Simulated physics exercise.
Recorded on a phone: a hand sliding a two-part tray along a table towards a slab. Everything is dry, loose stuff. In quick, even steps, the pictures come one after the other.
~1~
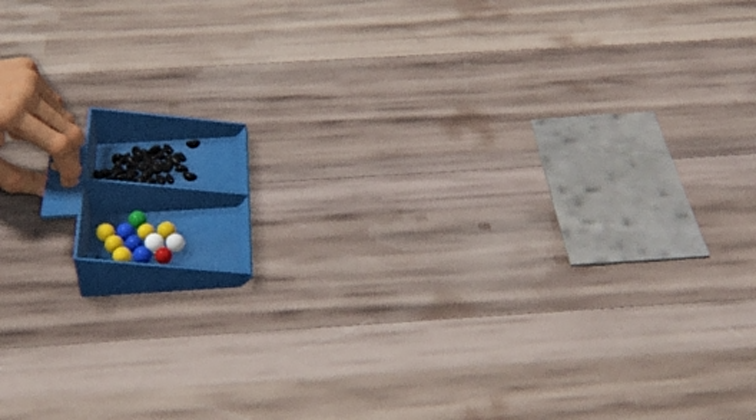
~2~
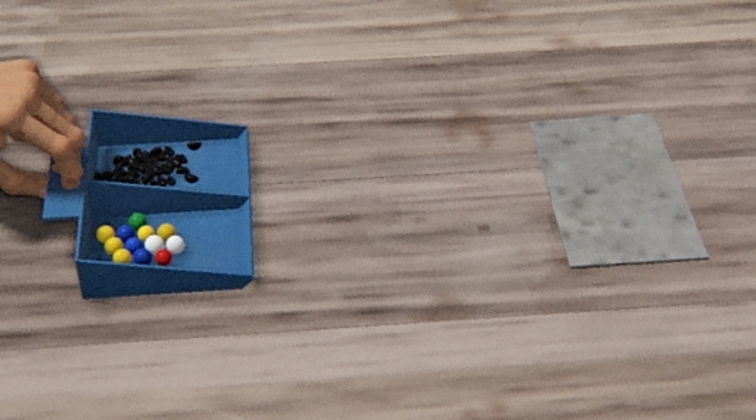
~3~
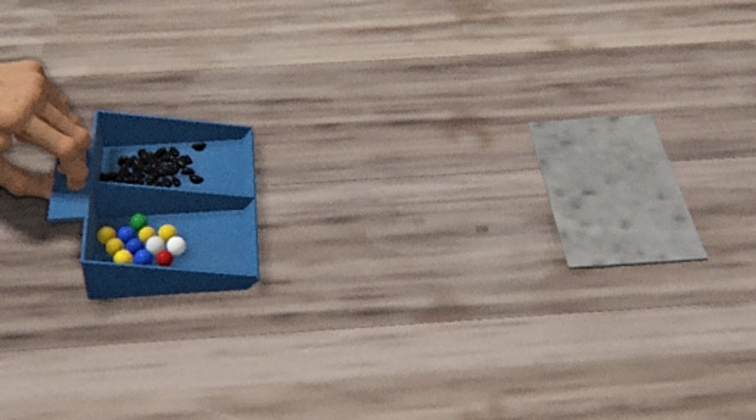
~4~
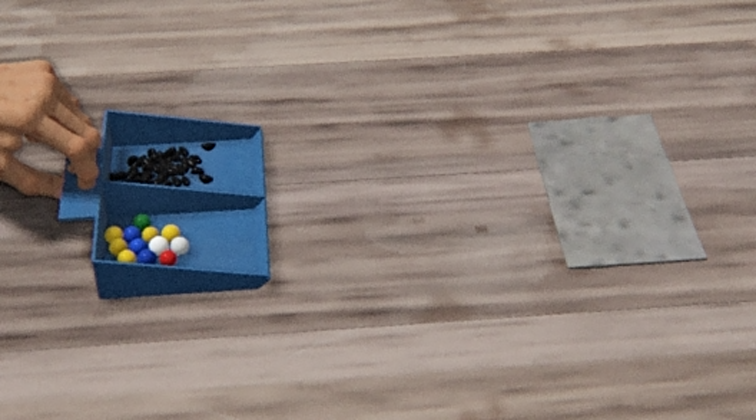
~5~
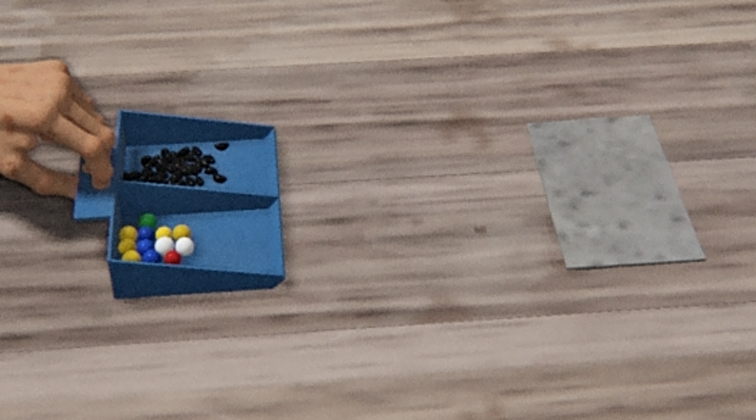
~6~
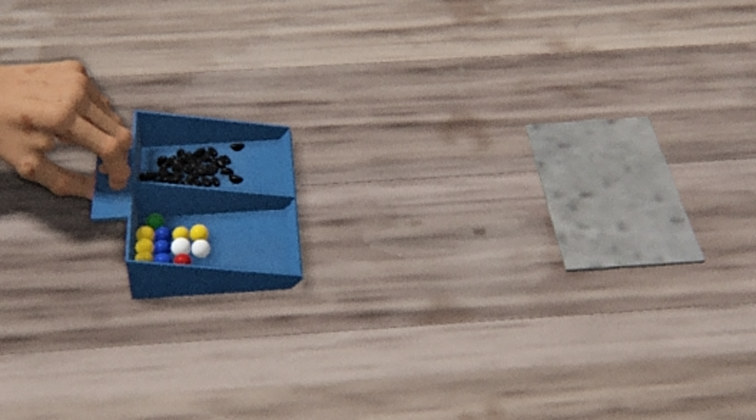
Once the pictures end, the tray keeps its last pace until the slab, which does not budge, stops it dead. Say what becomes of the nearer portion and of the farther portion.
Result: Nearer portion is kept in, farther portion is kept in.
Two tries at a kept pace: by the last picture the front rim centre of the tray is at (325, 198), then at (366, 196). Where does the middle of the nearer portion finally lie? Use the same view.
The middle stops roughly at (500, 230) the first time and at (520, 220) the second time.
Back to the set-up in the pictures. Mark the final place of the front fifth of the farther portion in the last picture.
That would be close to (481, 151), more or less.
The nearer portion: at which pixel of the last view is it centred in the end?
Resting middle, last view: About (515, 223).
Then, 0.38 s on from there, tray still sliding, front rim near (414, 193); nearer portion all inside; farther portion all inside.
Then, 0.86 s on from there, tray stopped at the slab; nearer portion all inside; farther portion all inside.
Then, 1.07 s on from there, tray stopped at the slab; nearer portion all inside, moved towards the front rim; farther portion all inside.
In the end, tray stopped at the slab; nearer portion all inside, moved towards the front rim; farther portion all inside.
